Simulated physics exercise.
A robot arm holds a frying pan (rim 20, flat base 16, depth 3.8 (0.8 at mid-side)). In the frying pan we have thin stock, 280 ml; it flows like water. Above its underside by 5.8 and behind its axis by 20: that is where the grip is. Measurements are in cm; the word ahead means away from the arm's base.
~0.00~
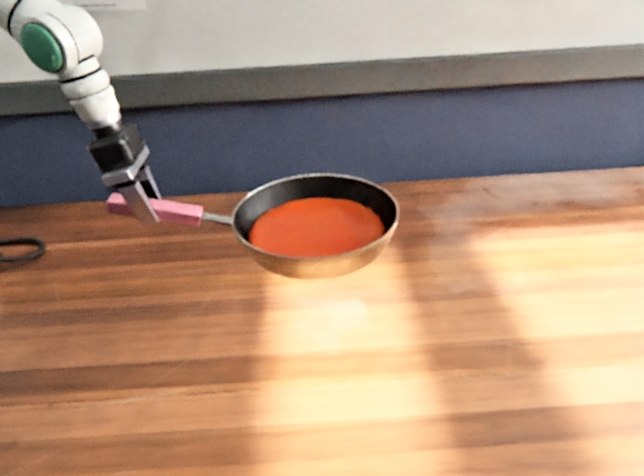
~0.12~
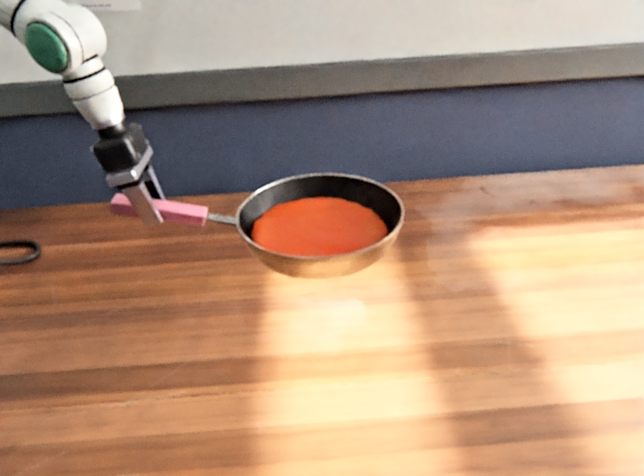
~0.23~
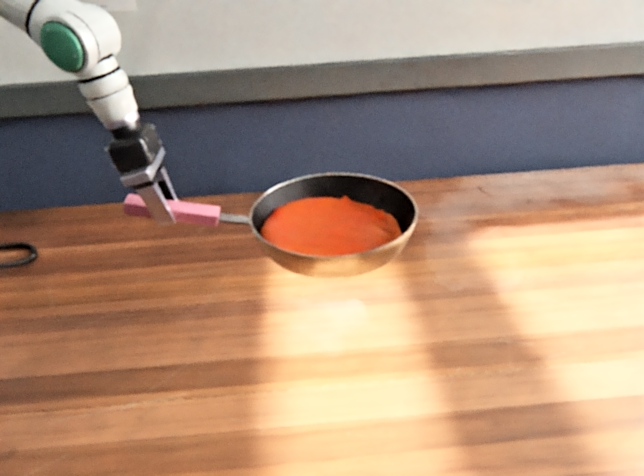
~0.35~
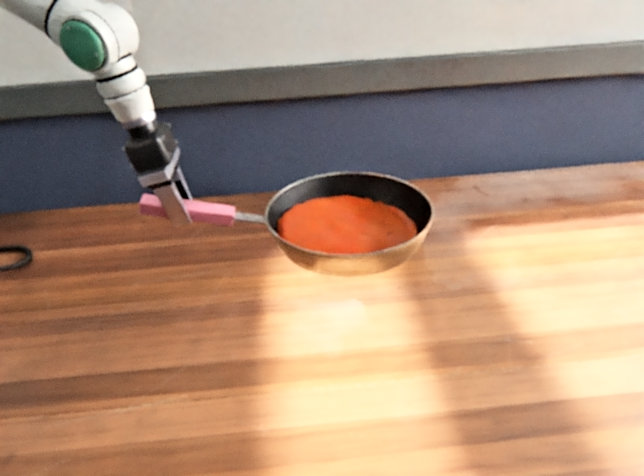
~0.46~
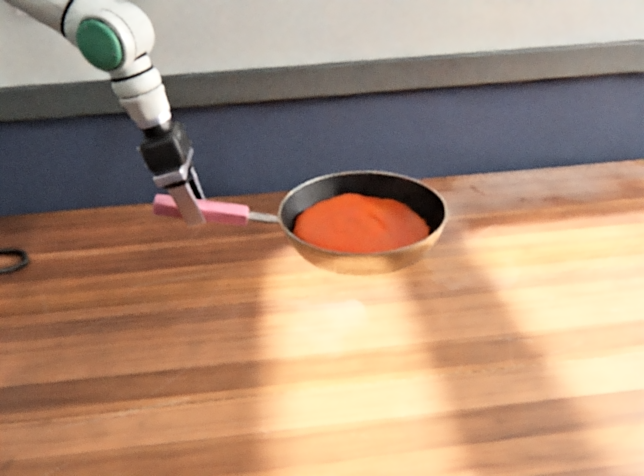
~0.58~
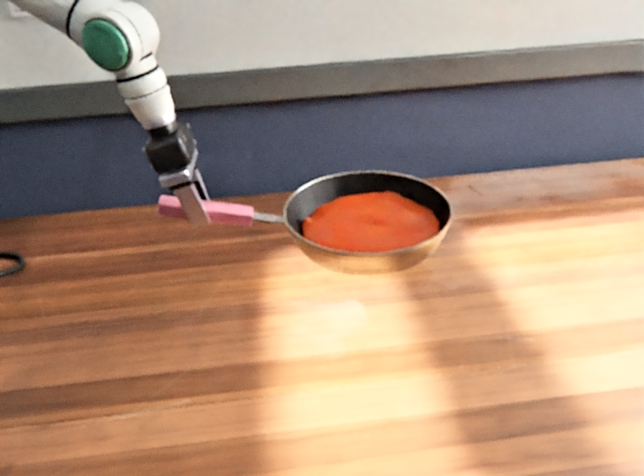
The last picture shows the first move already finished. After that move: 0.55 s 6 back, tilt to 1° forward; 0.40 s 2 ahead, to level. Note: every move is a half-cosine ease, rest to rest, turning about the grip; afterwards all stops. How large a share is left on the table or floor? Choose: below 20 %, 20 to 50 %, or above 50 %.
Below 20 %.
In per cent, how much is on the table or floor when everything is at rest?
It comes to about 0 percent.
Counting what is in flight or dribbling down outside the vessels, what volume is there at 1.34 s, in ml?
Some 0 ml.
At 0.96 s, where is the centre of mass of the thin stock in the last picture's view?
Roughly at (345, 232).
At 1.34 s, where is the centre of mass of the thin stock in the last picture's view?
Roughly (303, 234).
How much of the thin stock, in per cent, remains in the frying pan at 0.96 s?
Remaining share: Around 100 %.
After 0.96 s, level, liquid up to 15 above the table; 280 ml in the frying pan.
After 1.34 s, level, liquid up to 17 above the table; 280 ml in the frying pan.
After 1.73 s, level, liquid up to 17 above the table; 275 ml in the frying pan.
After 2.53 s, level, liquid up to 15 above the table; 275 ml in the frying pan.
In the end, 275 ml in the frying pan. That is 0 % on the table or floor.
